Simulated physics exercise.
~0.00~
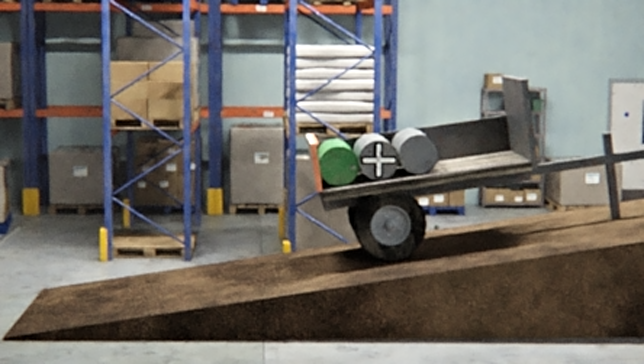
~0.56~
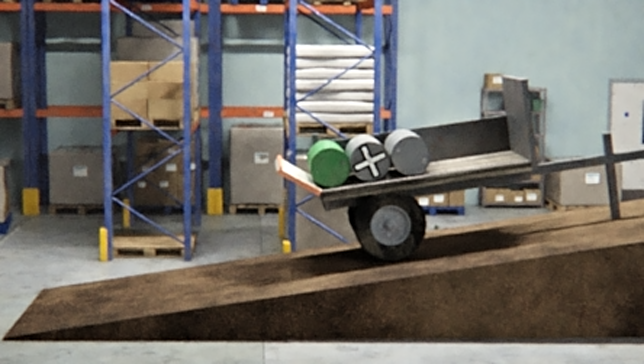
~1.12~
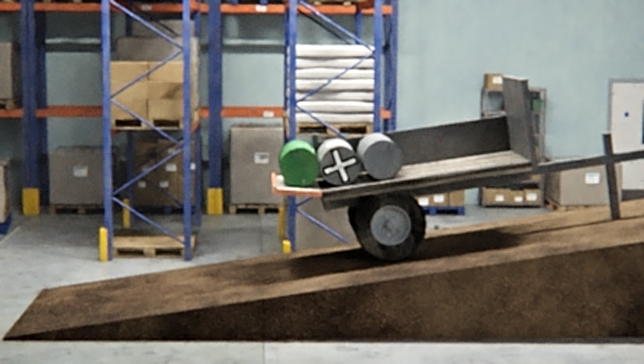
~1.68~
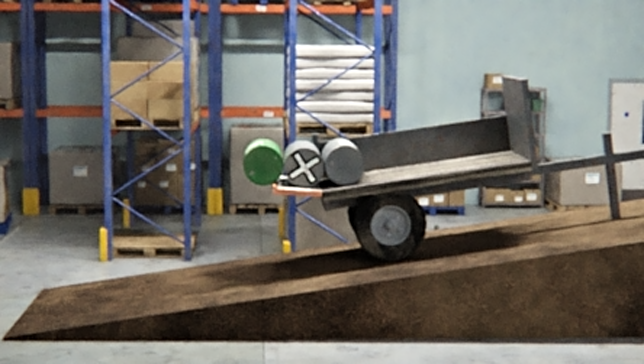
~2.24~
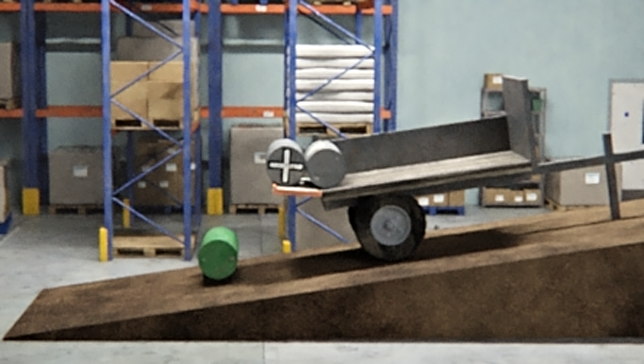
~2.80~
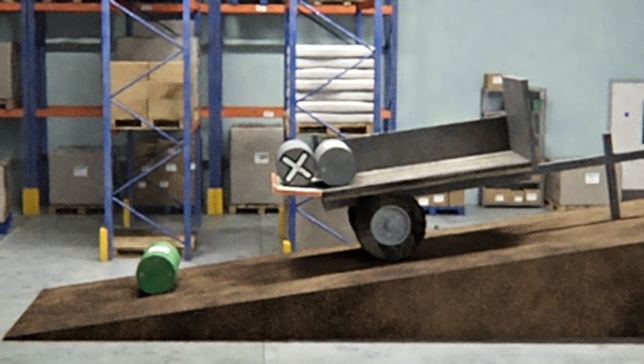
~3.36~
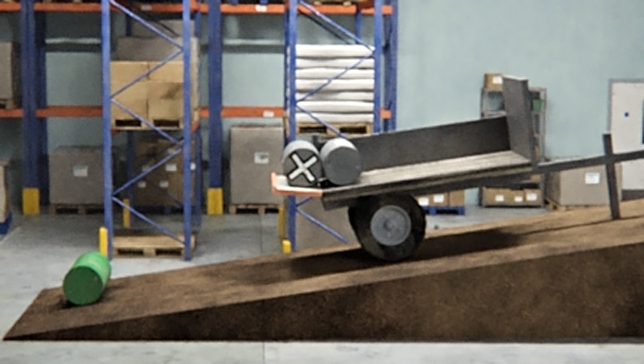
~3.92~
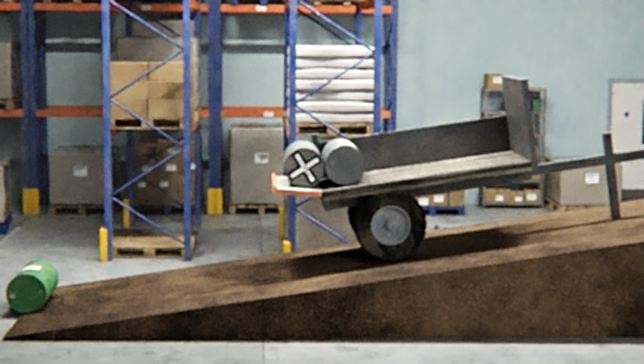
In a warehouse with tall blue and orange racks, a still side view shows a two-wheeled trailer on a brown ramp that slopes down to the left. Three drums sit together near its tail, a green one on the left, a grey one marked with a white cross in the middle, and a plain grey one on the right. The tailgate swings down and the drums roll left onto it. The green drum drops off the edge, lands on the ramp and rolls down to its foot. The grey pair rolls to the gate's edge, shifts back slightly and stays aboard.
